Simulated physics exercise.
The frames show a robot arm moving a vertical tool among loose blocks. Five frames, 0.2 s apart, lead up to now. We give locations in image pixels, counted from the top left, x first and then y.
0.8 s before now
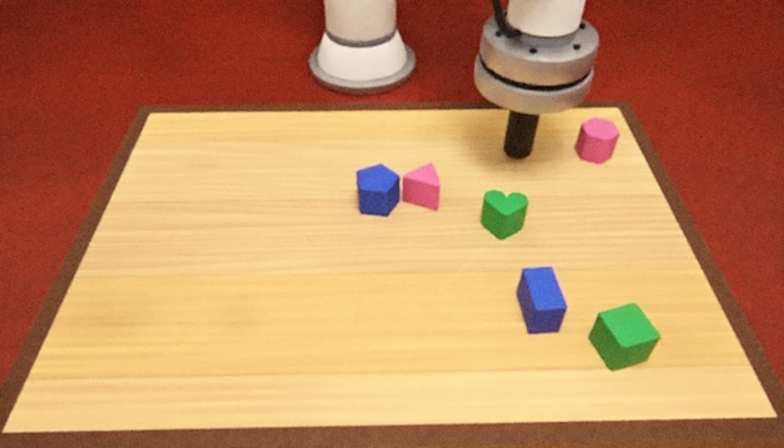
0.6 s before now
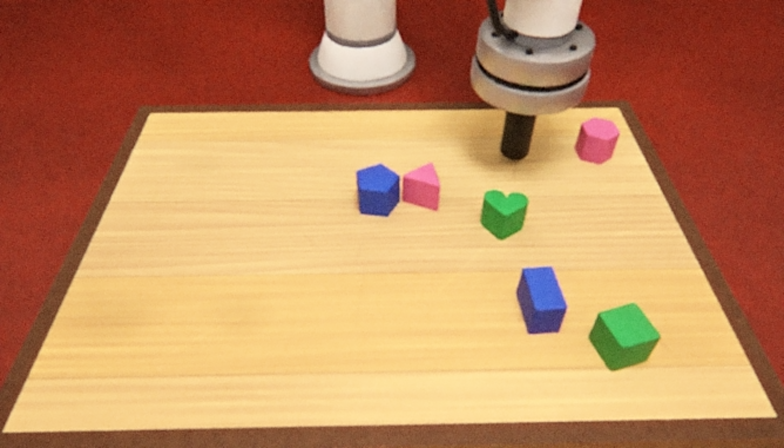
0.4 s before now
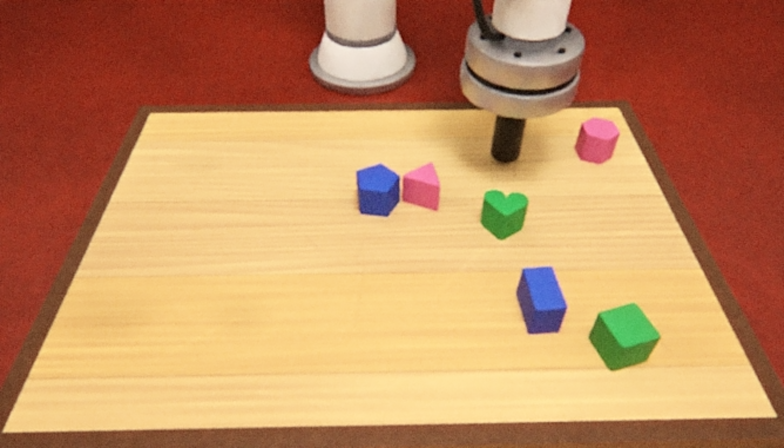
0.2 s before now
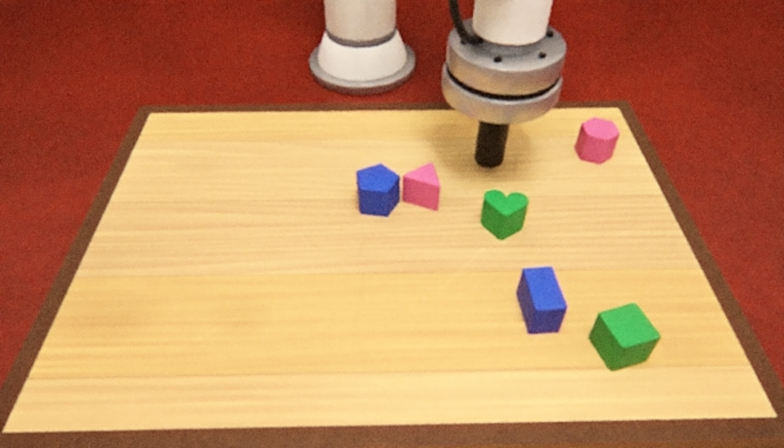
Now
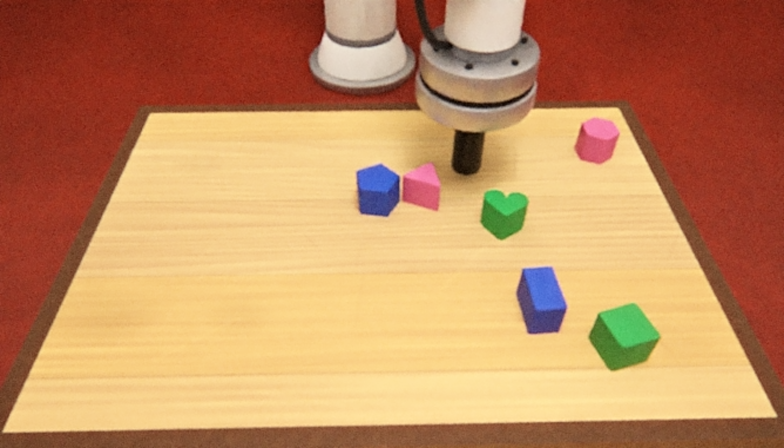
The video shows a robot arm above a wooden board with pink, blue and green blocks. Its vertical black tool moves slowly left and slightly nearer the viewer, passing behind the green heart block, while the blocks stay still.
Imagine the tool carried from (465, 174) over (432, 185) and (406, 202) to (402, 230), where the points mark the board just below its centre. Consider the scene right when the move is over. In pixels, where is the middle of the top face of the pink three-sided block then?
It should be at about (413, 225).
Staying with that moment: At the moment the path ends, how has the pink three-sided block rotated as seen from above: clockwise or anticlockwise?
I'd predict that, seen from above, the pink three-sided block rotates counter-clockwise.
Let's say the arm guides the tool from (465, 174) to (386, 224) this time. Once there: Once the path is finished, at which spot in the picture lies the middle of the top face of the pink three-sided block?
Just about (367, 215).
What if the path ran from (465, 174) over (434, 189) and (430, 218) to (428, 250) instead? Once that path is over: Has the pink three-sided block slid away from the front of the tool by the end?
Yes, I think so.
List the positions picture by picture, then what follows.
The first frame shows tool tip at (517, 151); block tops, blue pentagonal block at (377, 177); pink three-sided block at (425, 174); green heart block at (506, 200).
The second frame shows tool at (514, 152); blocks unchanged.
The third frame shows tool at (505, 155); blocks unchanged.
The fourth frame shows tool at (489, 160); blocks unchanged.
The fifth frame shows tool at (466, 167); blue pentagonal block at (377, 177); pink three-sided block at (425, 174); green heart block at (506, 200).
What follows on the original path. One third of the way, tool at (432, 178); pink three-sided block at (420, 178), turned 25° anticlockwise.
Two thirds of the way, tool at (406, 195); blue pentagonal block at (370, 180), turned 20° clockwise; pink three-sided block at (411, 196), turned 85° anticlockwise.
At the end, tool at (402, 223); blue pentagonal block at (367, 183), turned 40° clockwise; pink three-sided block at (413, 225), turned 110° anticlockwise; green heart block in place.
